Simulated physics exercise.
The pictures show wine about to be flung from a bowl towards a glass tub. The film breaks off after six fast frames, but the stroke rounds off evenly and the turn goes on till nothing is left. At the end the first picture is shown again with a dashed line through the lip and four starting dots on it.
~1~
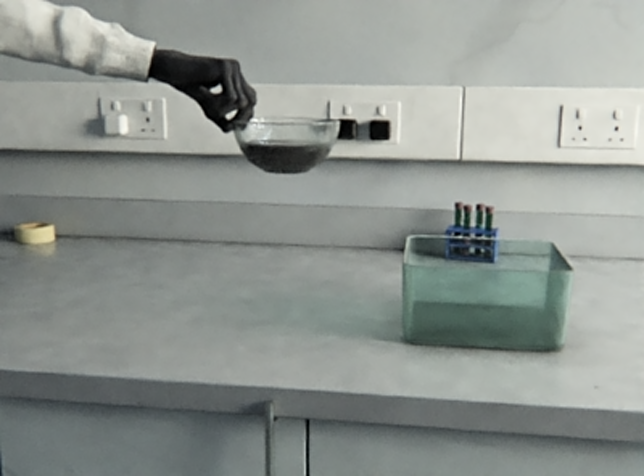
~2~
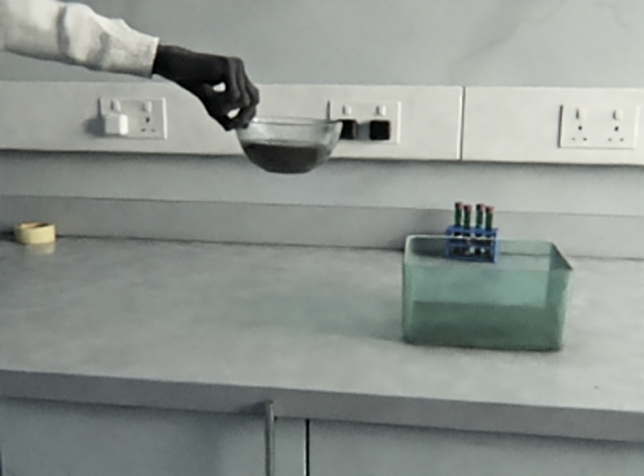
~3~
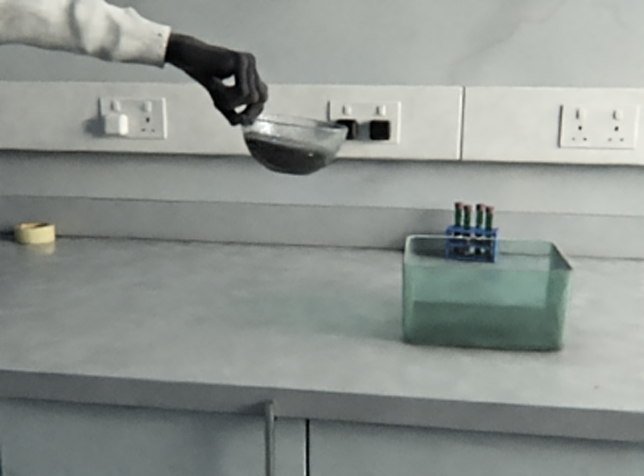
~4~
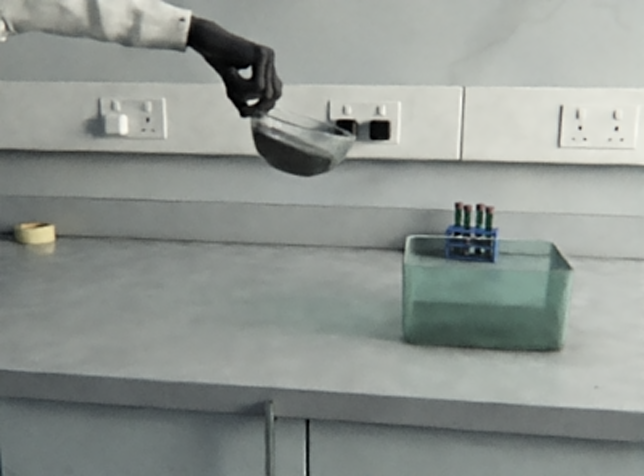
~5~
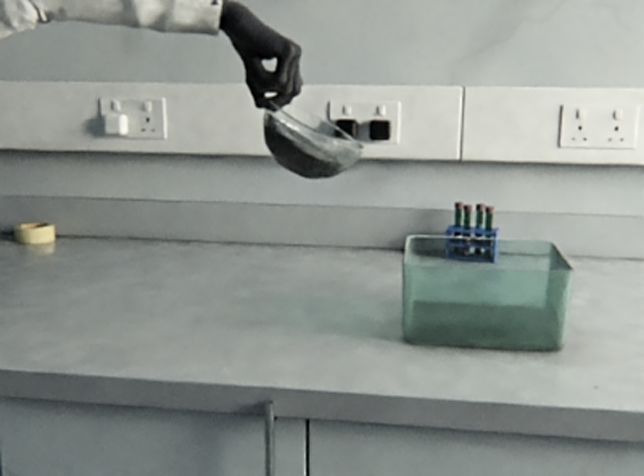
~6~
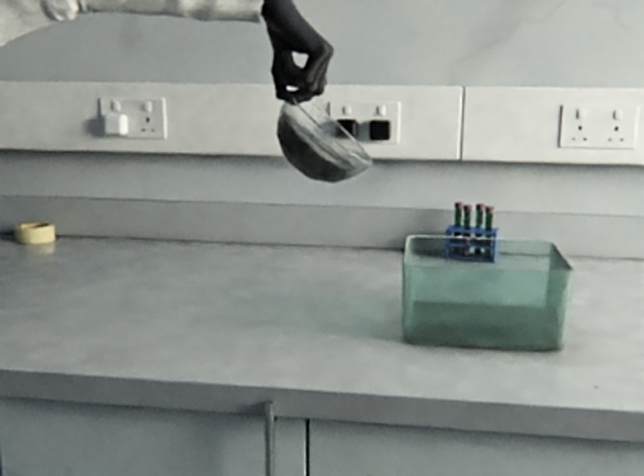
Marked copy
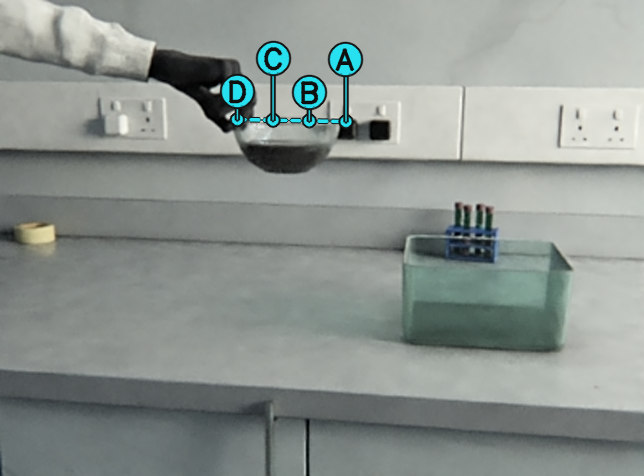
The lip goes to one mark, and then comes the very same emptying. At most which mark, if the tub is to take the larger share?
Place B.
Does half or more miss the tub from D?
Yes, that goes wrong.
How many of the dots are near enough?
Two of the four.
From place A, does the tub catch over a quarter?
Yes, clearly.
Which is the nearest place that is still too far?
Place C.
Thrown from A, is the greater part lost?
No, not at all.
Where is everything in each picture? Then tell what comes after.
Upright, lip at (337, 121); tub from (403, 341) to (565, 350); nothing has left yet.
Upright, lip at (339, 123); nothing has left yet.
Tipped about 7°, lip at (345, 128); nothing has left yet.
Tipped about 16°, lip at (354, 137); nothing has left yet.
Tipped about 27°, lip at (363, 148); nothing has left yet.
Tipped about 41°, lip at (371, 162); nothing has left yet.
On the marked copy, A at (345, 121); B at (309, 120); C at (273, 120); D at (237, 119).
For place A, about 73 % lands in the tub, 6 % falls short and 21 % goes beside or beyond.
For place B, about 75 % lands in the tub, 8 % falls short and 17 % goes beside or beyond.
For place C, about 6 % lands in the tub, 89 % falls short and 4 % goes beside or beyond.
For place D, about 0 % lands in the tub, 97 % falls short and 3 % goes beside or beyond.
